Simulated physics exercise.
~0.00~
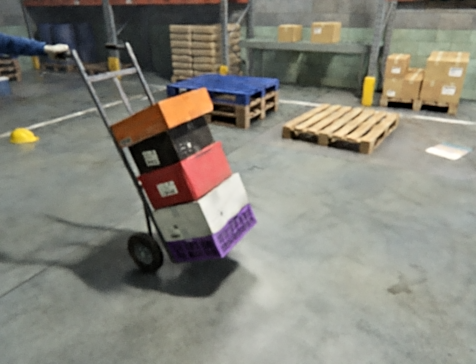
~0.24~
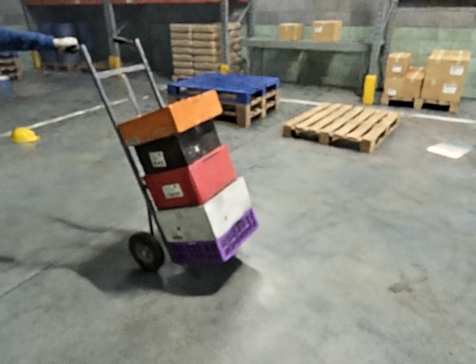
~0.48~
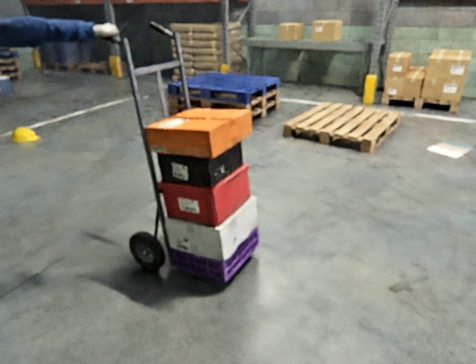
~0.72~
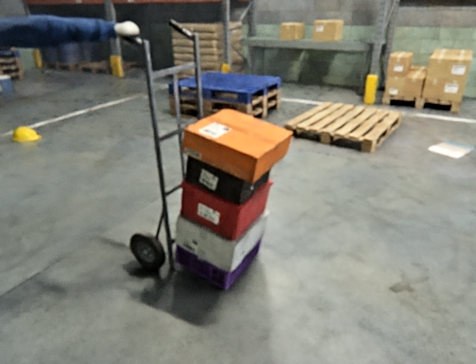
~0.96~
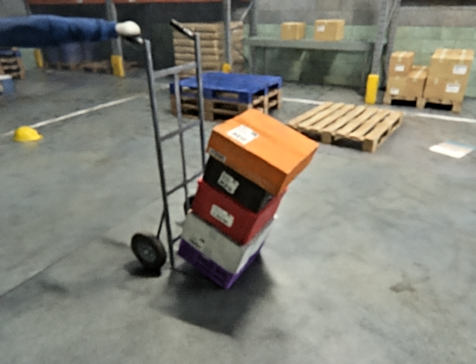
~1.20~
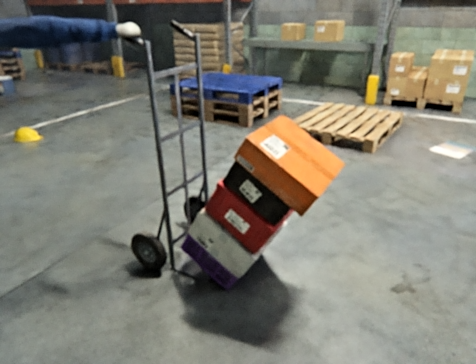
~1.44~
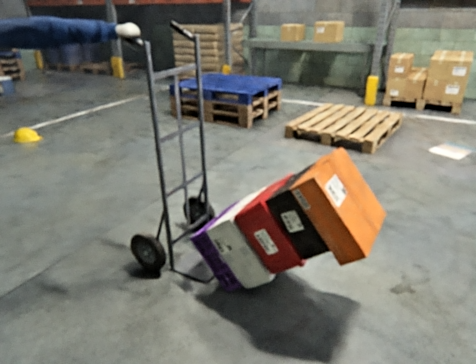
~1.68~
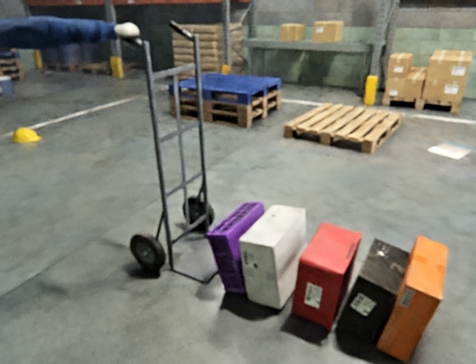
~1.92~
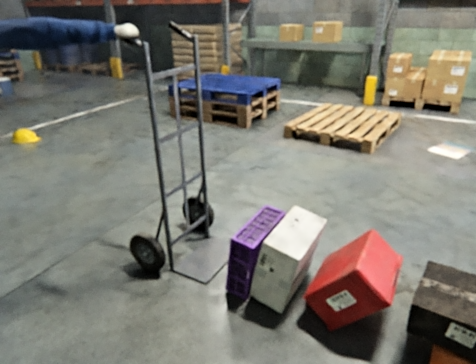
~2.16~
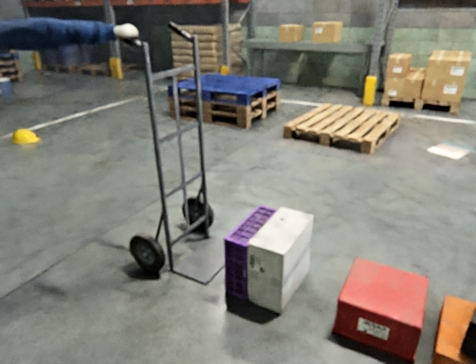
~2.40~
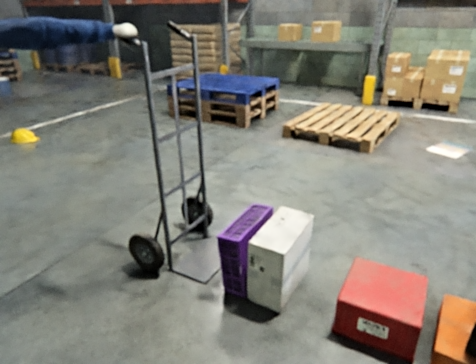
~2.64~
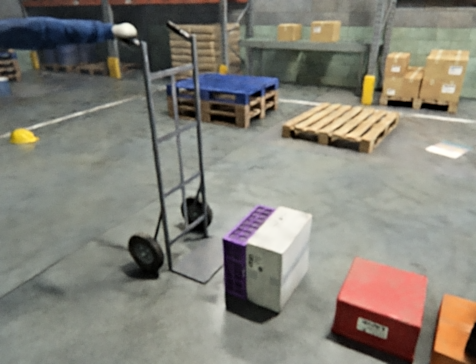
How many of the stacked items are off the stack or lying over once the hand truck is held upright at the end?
At least three of them are. The purple crate and white box lie over together near the truck, while the red, black and orange boxes have tumbled away to the right.
